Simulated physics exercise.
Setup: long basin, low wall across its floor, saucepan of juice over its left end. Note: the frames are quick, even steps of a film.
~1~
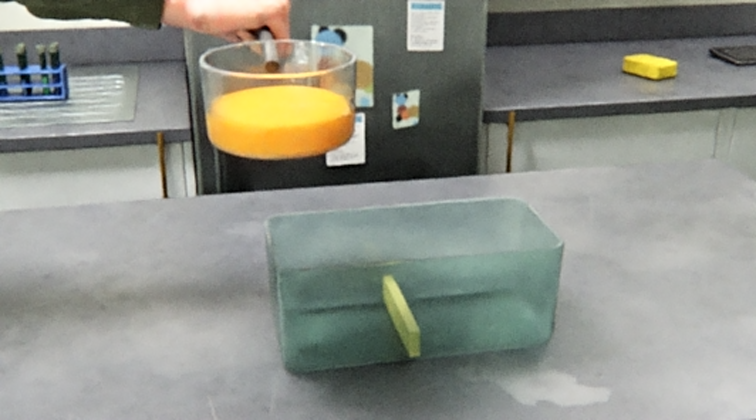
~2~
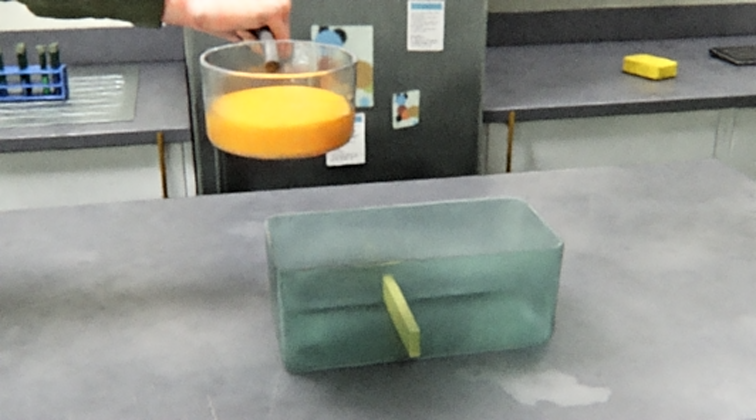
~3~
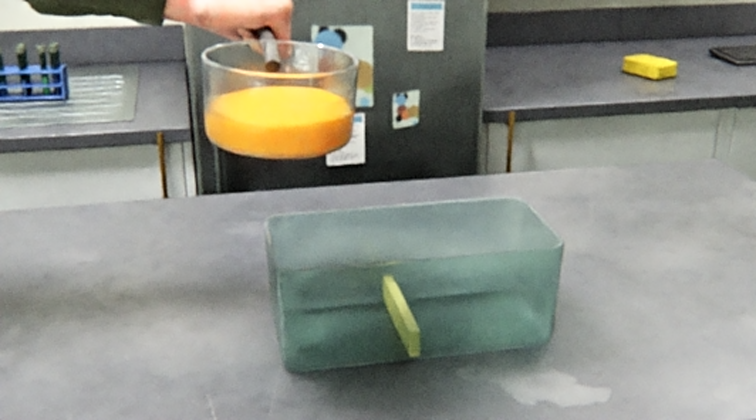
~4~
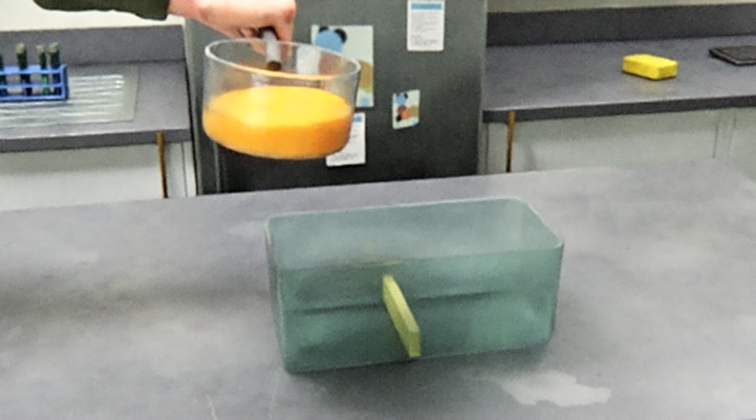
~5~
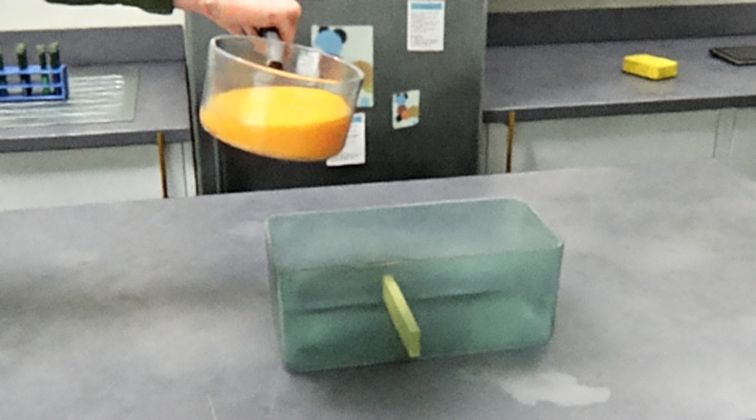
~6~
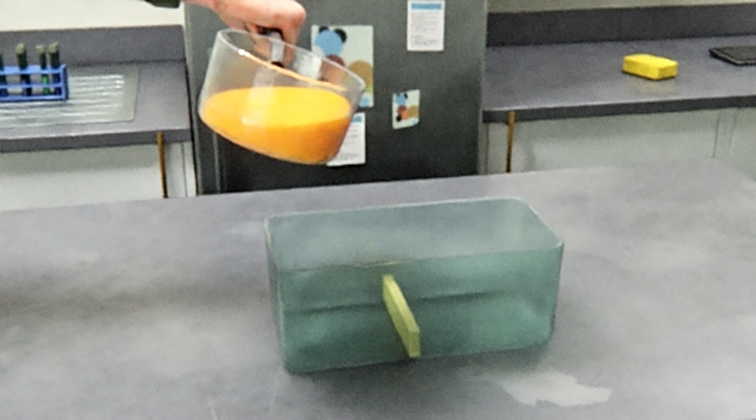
In a room with grey worktops, a hand holds a clear saucepan of orange juice level above the left end of a long, greenish see-through basin with a low yellow-green wall across its floor. The hand slowly tilts the pan to the right, its right rim dipping while the juice stays inside.
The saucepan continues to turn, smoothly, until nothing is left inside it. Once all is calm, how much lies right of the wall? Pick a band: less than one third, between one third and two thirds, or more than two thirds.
It is between one third and two thirds.
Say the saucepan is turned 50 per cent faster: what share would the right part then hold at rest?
It works out near 40 %.
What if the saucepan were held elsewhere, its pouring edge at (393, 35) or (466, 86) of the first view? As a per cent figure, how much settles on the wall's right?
90 %, then 90 %.
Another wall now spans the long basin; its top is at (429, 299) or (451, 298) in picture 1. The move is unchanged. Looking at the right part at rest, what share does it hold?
In order, near 10 and 10 in a hundred.
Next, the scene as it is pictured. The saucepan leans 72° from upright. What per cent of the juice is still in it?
Still holding around 65 %, give or take.
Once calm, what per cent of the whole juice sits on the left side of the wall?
Around 50 percent.
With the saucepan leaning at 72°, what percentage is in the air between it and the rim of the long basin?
It's close to 25 per cent.
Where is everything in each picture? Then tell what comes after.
In the first frame, it leans 0°; its right rim is at (354, 56); the juice meets the walls at (208, 107) and (350, 100); the long basin's rim runs from (270, 244) to (543, 221); the wall's top is at (400, 302).
In the second frame, it leans 1°; its right rim is at (354, 57); the juice meets the walls at (208, 107) and (350, 100).
In the third frame, it leans 4°; its right rim is at (356, 61); the juice meets the walls at (207, 107) and (350, 100).
In the fourth frame, it leans 8°; its right rim is at (358, 66); the juice meets the walls at (206, 106) and (348, 101).
In the fifth frame, it leans 14°; its right rim is at (361, 74); the juice meets the walls at (204, 106) and (349, 100).
In the sixth frame, it leans 21°; its right rim is at (362, 84); the juice meets the walls at (202, 103) and (351, 100).
A moment on, the tilt is 72° and 67 per cent is still to pour, 3 is left of the wall and 4 right of it.
Next, the tilt is 101° and 15 per cent is still to pour, 25 is left of the wall and 45 right of it.
Then the tilt is 107° and 0 per cent is still to pour, 49 is left of the wall and 48 right of it.
Later the tilt is 107° and 0 per cent is still to pour, 50 is left of the wall and 49 right of it.
At rest 50 per cent lies left of the wall, 49 right of it and 1 outside.
